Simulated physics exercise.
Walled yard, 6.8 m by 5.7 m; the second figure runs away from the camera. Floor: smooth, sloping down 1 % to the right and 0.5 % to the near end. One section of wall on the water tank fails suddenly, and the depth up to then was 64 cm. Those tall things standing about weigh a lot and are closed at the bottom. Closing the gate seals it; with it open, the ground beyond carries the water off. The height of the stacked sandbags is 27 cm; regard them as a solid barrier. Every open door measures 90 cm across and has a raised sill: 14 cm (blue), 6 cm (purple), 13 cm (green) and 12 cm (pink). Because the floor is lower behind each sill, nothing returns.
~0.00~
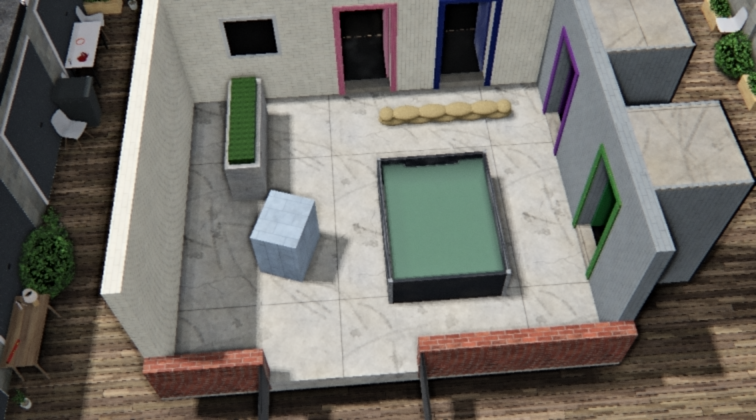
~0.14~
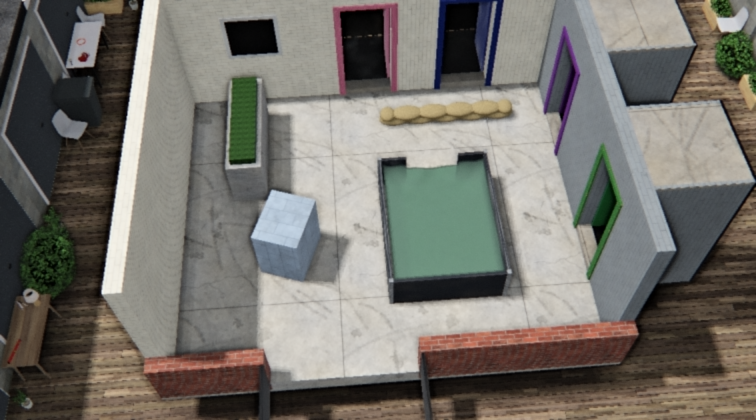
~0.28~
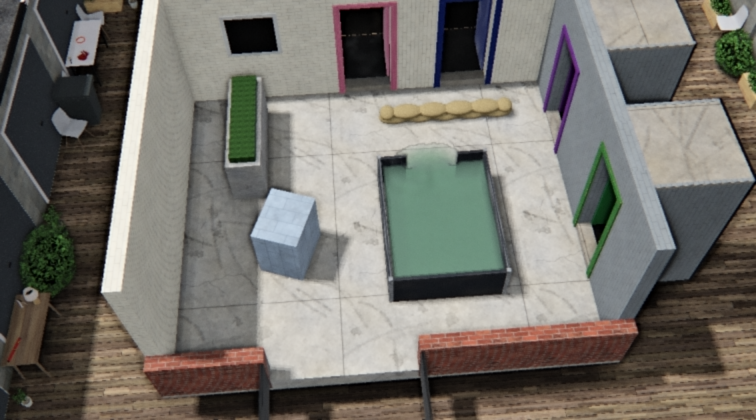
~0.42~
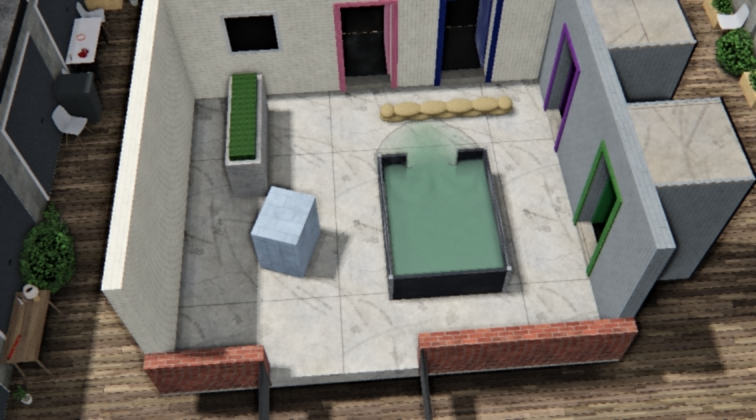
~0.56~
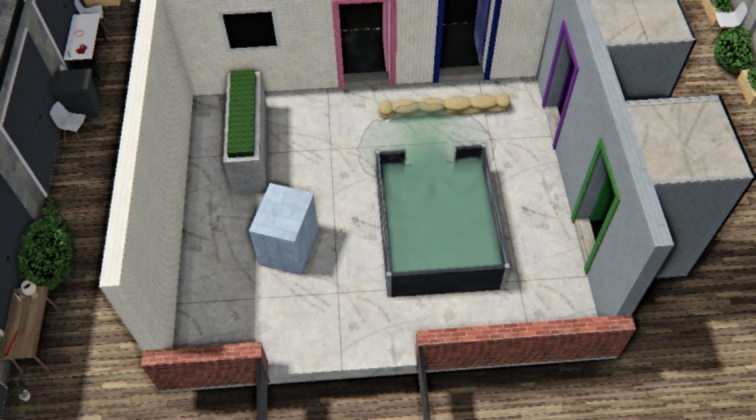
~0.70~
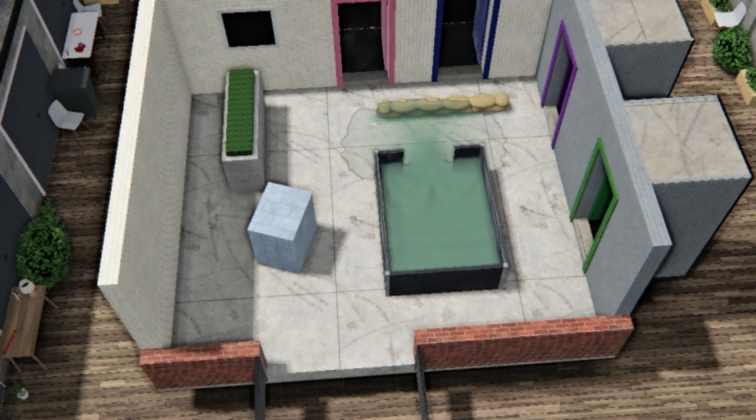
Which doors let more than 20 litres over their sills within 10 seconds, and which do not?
In 10 seconds, the blue door stays within 20 litres; the purple door lets more through; the green door stays within 20 litres; the pink door stays within 20 litres.
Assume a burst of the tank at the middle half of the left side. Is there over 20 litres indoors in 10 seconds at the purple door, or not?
So, purple door: Within bounds.
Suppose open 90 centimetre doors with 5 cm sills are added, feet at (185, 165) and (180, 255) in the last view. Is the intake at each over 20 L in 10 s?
Check, in order - pass / pass.
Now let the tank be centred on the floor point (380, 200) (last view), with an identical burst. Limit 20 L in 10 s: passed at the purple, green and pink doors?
Well, purple ends up beyond the mark, green ends up inside the mark and pink ends up beyond the mark.
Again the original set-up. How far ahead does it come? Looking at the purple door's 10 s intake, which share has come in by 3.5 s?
Some 40 per cent by then.
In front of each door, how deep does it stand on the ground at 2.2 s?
Depths: Blue door 7 cm, purple door 6 cm, green door 0 cm, pink door 7 cm.
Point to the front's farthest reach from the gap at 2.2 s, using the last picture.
Point: Roughly (211, 95) in the last view.
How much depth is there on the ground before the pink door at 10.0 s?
I'd say close to 4.5 cm.
After 1.4 s water covers 20 % of the floor and is deepest (40 cm) near (417, 119); blue door not reached, purple door 3 cm at the sill, 0 L in, green door not reached, pink door not reached.
After 2.2 s water covers 35 % of the floor and is deepest (38 cm) near (417, 119); blue door 7 cm at the sill, 0 L in, purple door 6 cm at the sill, 69 L in, green door not reached, pink door 7 cm at the sill, 0 L in.
After 3.5 s water covers 50 % of the floor and is deepest (24 cm) near (418, 126); blue door 4 cm at the sill, 0 L in, purple door 7 cm at the sill, 210 L in, green door 3 cm at the sill, 0 L in, pink door 5 cm at the sill, 0 L in.
After 6.0 s water covers 75 % of the floor and is deepest (18 cm) near (418, 126); blue door 7 cm at the sill, 0 L in, purple door 13 cm at the sill, 383 L in, green door 4 cm at the sill, 0 L in, pink door 5 cm at the sill, 0 L in.
After 10.0 s water covers 95 % of the floor and is deepest (11 cm) near (417, 119); blue door 8 cm at the sill, 0 L in, purple door 10 cm at the sill, 495 L in, green door 3 cm at the sill, 0 L in, pink door 4 cm at the sill, 0 L in.
